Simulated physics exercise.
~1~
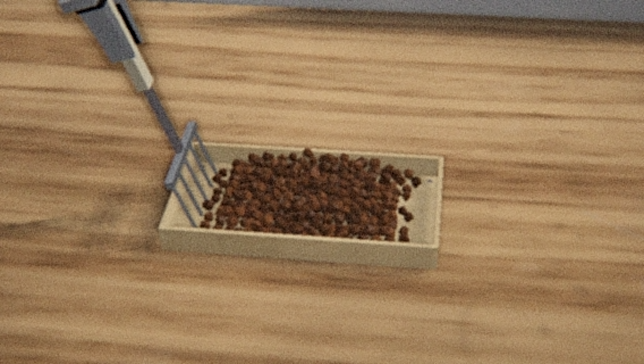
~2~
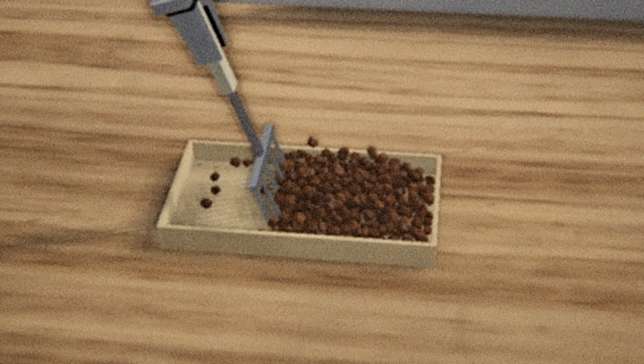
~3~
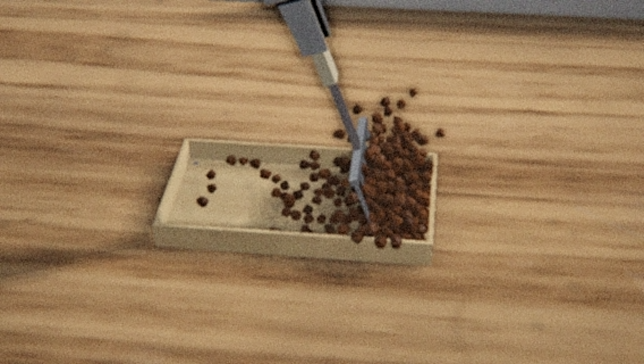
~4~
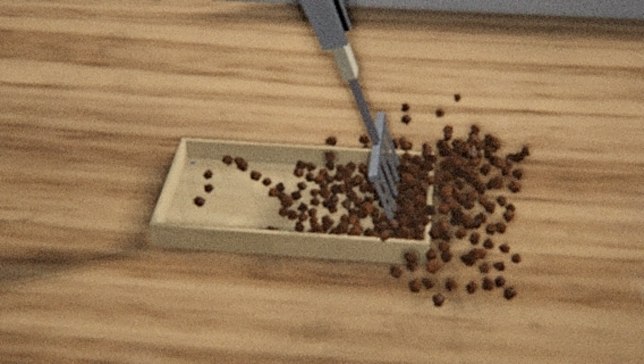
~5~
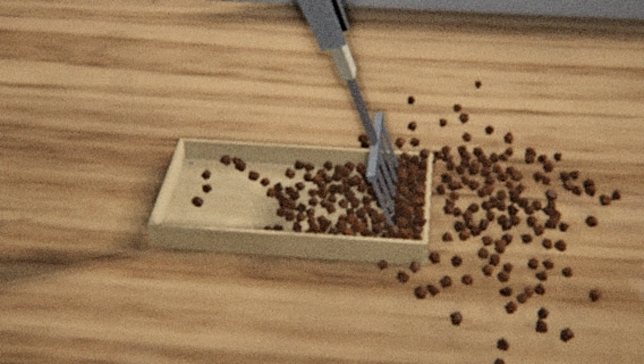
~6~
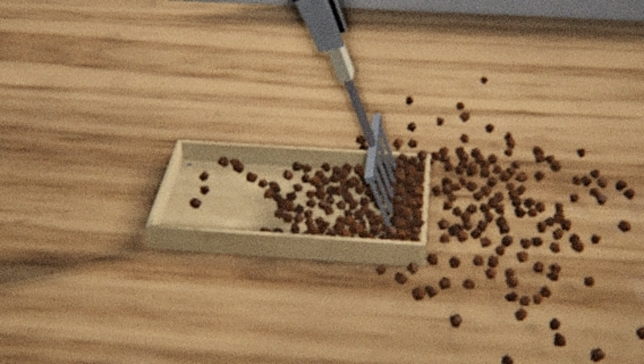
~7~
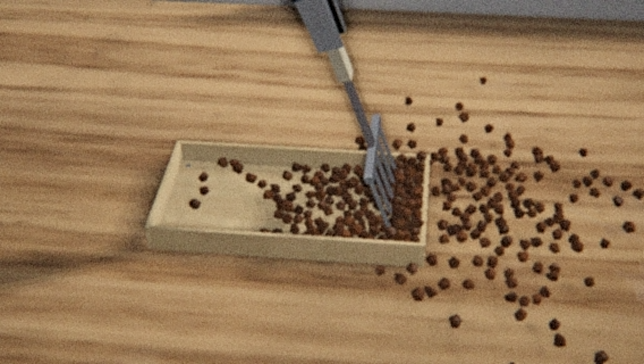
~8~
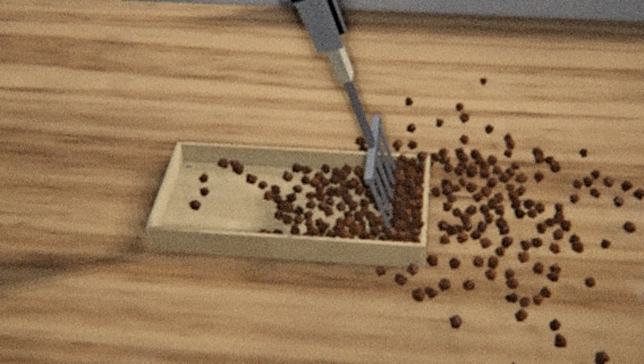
On a wooden surface, a robot arm rakes brown pellets rightward, spilling many beyond the tray.
